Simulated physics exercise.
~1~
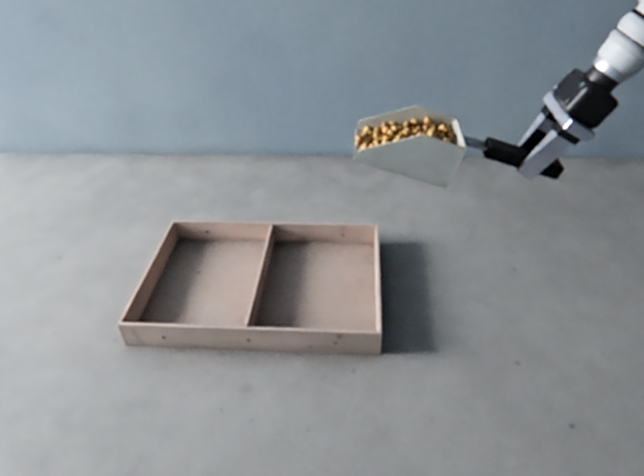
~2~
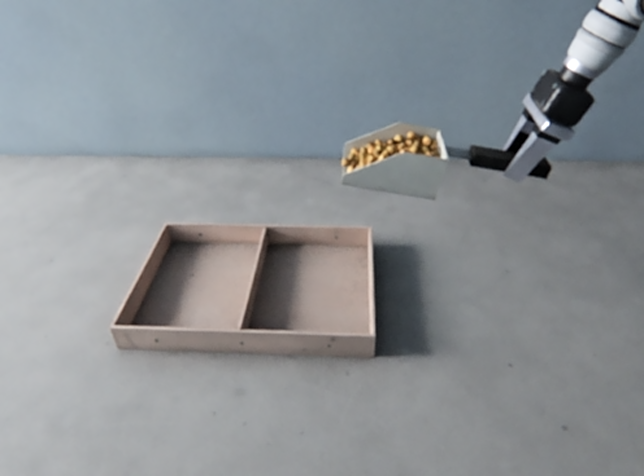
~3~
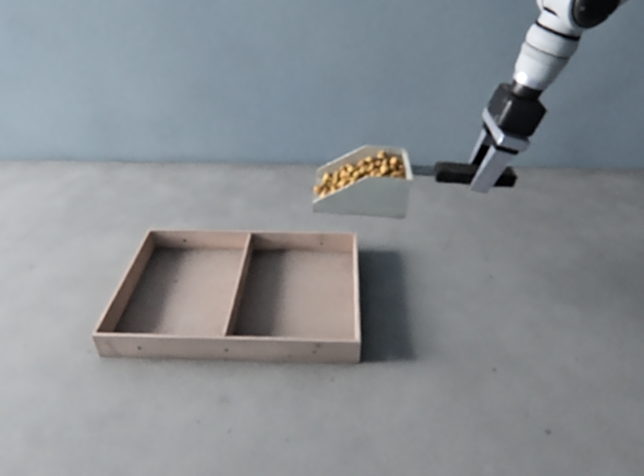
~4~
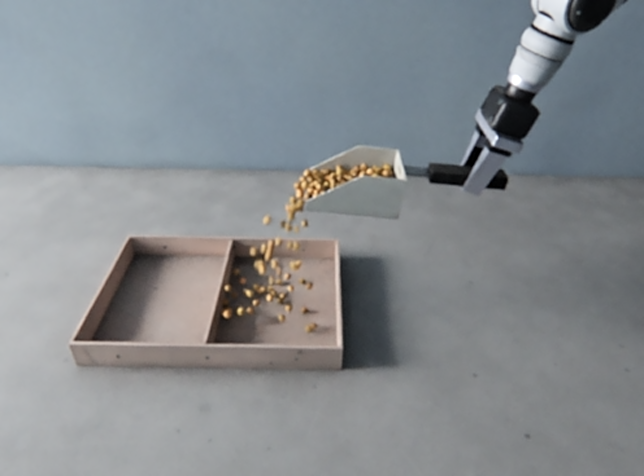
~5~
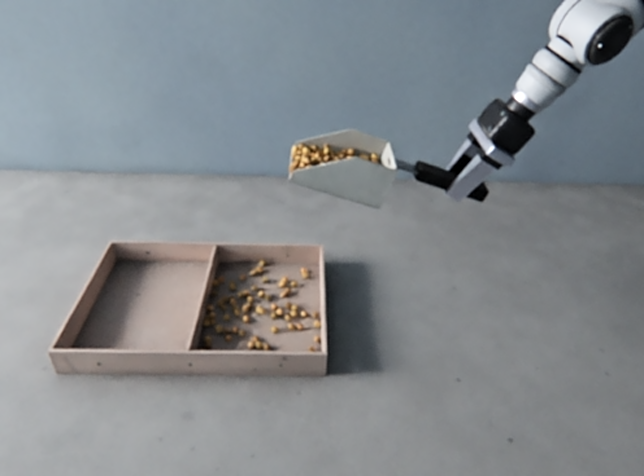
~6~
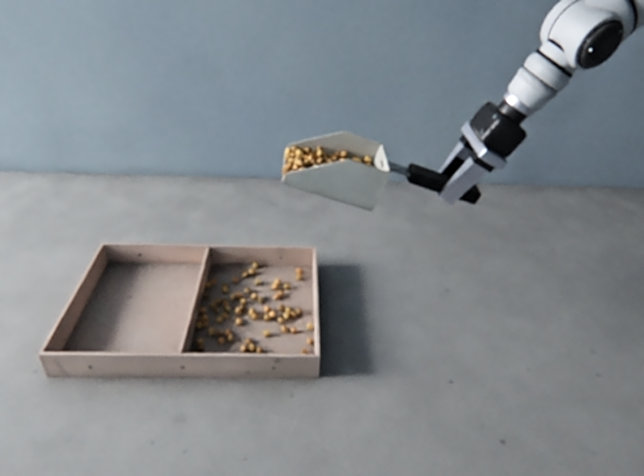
A robot arm reaching in from the upper right grips a pale, open-fronted scoop heaped with golden-brown dried chickpeas, seen from slightly above against a blue-grey wall. Below it, to the left, a shallow pinkish-brown tray split in two by a cross wall stands on a grey table top. The arm carries the scoop left and down until it hovers near the tray, levelling it. Chickpeas spill over the front lip and scatter into the tray's right-hand part. The scoop then rises and tips back, stopping the flow. It ends still holding most of its load, with the left part empty.
